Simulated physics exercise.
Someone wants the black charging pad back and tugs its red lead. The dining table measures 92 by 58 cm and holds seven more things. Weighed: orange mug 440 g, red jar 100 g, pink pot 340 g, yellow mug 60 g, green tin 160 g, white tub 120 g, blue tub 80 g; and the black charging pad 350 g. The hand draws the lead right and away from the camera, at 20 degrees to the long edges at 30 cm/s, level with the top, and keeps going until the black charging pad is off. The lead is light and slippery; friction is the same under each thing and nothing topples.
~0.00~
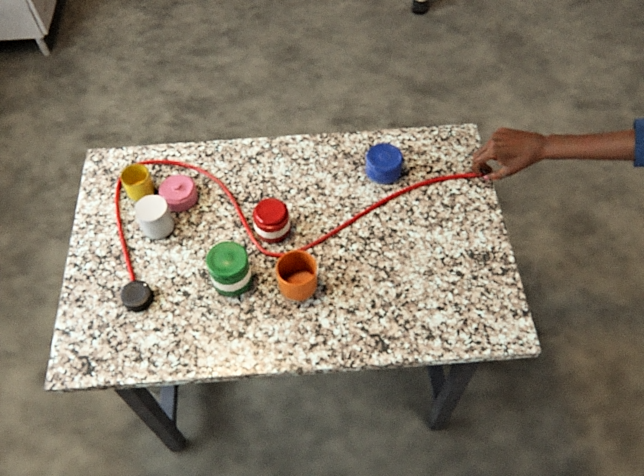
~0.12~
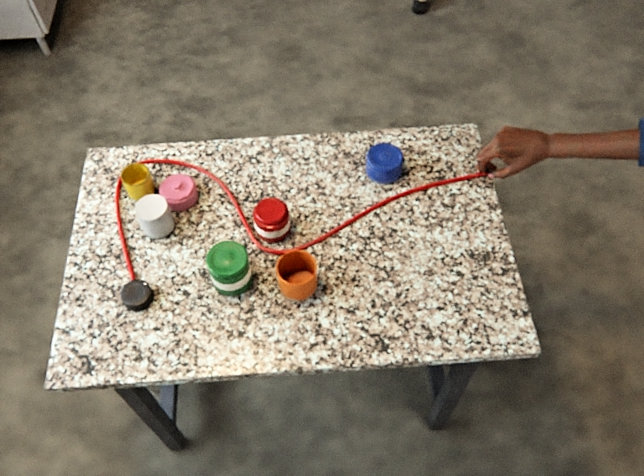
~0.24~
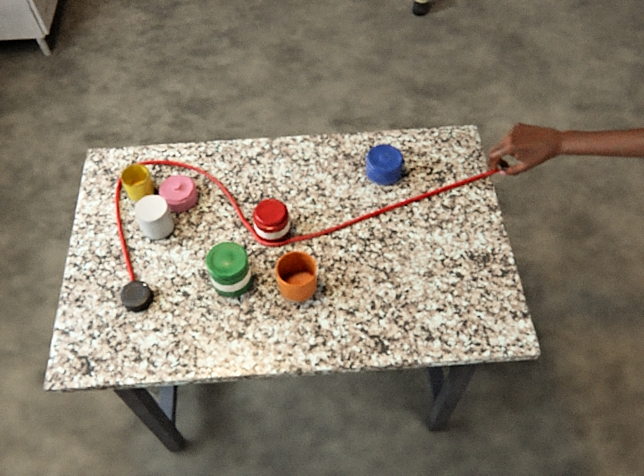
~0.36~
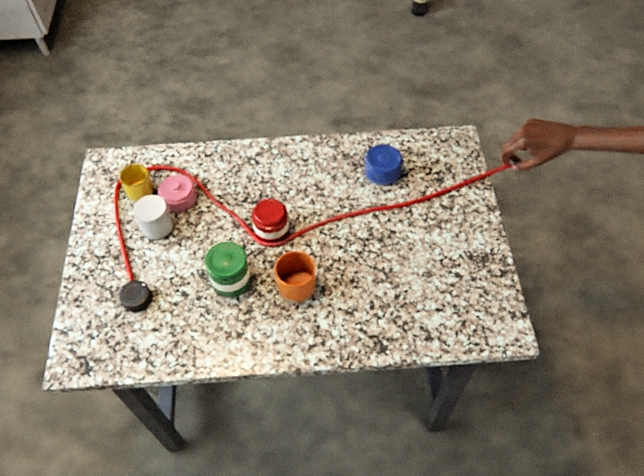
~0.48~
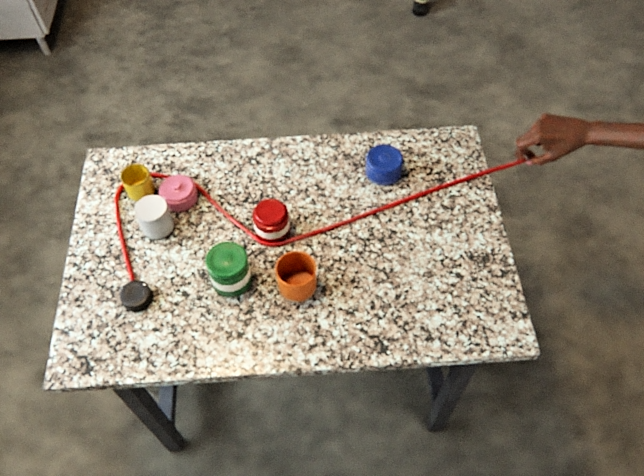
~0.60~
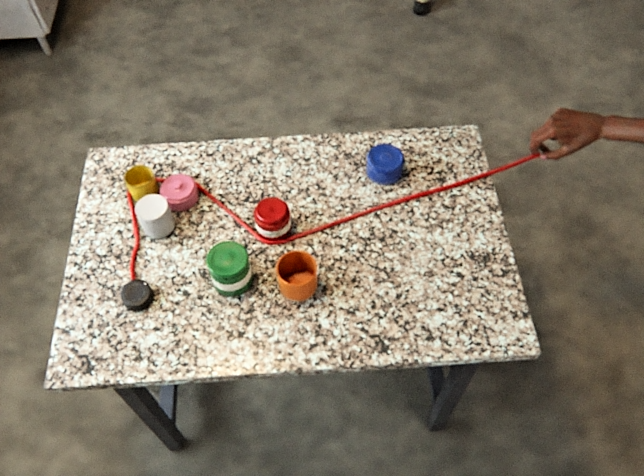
A hand pulls a red cord rightward, drawing it taut among containers on a speckled table.
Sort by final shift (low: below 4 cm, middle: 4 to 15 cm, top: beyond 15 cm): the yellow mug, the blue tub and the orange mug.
In order: The yellow mug gets dragged far; the blue tub shifts a middling way; the orange mug hardly moves.
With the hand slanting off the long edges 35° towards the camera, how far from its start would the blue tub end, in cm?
Roughly 0 cm.
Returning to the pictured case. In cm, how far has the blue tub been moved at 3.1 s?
Pretty much 7 cm, give or take.
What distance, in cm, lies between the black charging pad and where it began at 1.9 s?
By that time it sits around 6 centimetres from where it began.
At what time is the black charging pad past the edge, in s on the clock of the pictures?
Time: About 4.8 s.
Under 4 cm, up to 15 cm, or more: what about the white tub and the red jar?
The white tub creeps a fair way, the red jar reaches the top band.
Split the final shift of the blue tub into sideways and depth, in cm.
Close to 2 cm toward the right-hand side, with close to 9 cm farther from the lens.
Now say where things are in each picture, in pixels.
In the first frame, shows, charging pad (135, 293); yellow mug (135, 175); blue tub (385, 156); orange mug (296, 267); lead through (374, 207) (256, 243) (179, 164) (118, 221); 0 cm pulled.
In the second frame, shows, lead through (327, 235) (179, 163); 1 cm pulled.
In the third frame, shows, lead through (336, 228) (179, 164); 4 cm pulled.
In the fourth frame, shows, lead through (348, 215) (184, 173); 8 cm pulled.
In the fifth frame, shows, lead through (365, 215) (192, 183); 11 cm pulled.
In the sixth frame, shows, charging pad (135, 292); yellow mug (138, 176); blue tub (386, 157); orange mug (297, 268); lead through (436, 190) (309, 232) (202, 190) (134, 217); 15 cm pulled.
By 1.9 s the black charging pad has slid 6 cm, and the shifts are, yellow mug 20 cm, red jar 19 cm, pink pot 13 cm, white tub 10 cm, blue tub 7 cm.
By 3.1 s the black charging pad has slid 37 cm, and the shifts are, yellow mug 22 cm, red jar 19 cm, pink pot 17 cm, white tub 12 cm, blue tub 7 cm.
By 4.2 s the black charging pad has slid 68 cm, and the shifts are, yellow mug 22 cm, red jar 19 cm, pink pot 17 cm, white tub 12 cm, blue tub 9 cm.
By 5.1 s the black charging pad is off the top, and the shifts are, yellow mug 22 cm at (209, 229), red jar 19 cm, pink pot 17 cm, white tub 12 cm, blue tub 9 cm at (391, 126).
